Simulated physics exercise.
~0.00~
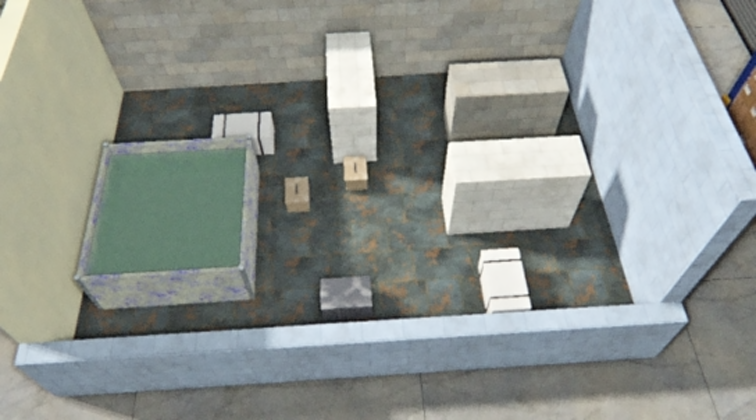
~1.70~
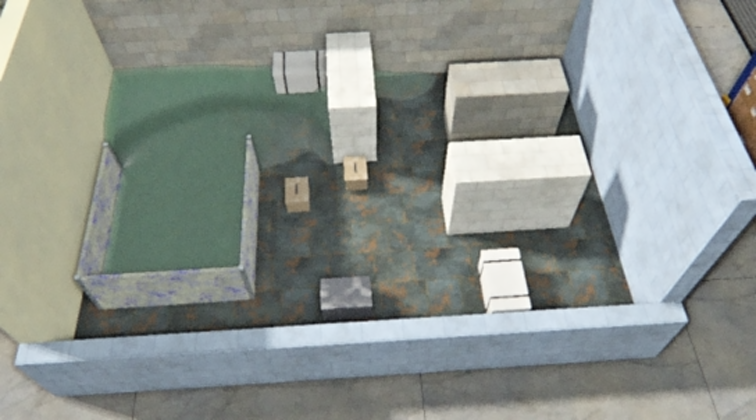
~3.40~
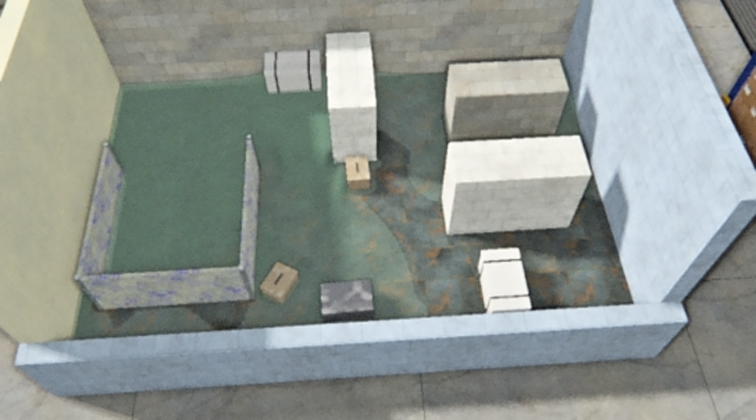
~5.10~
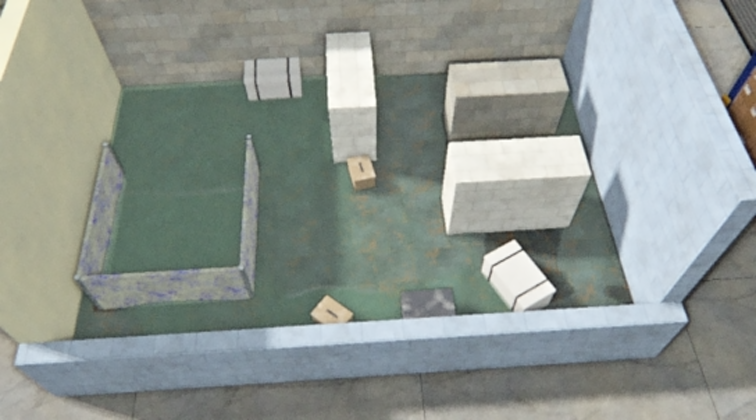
We see a walled floor holding a tank of green water, whose far wall gives way, letting the water spread across the floor around pale blocks. It shifts a strapped white box, a small brown box and a grey block, and finally turns another strapped box at the near right.
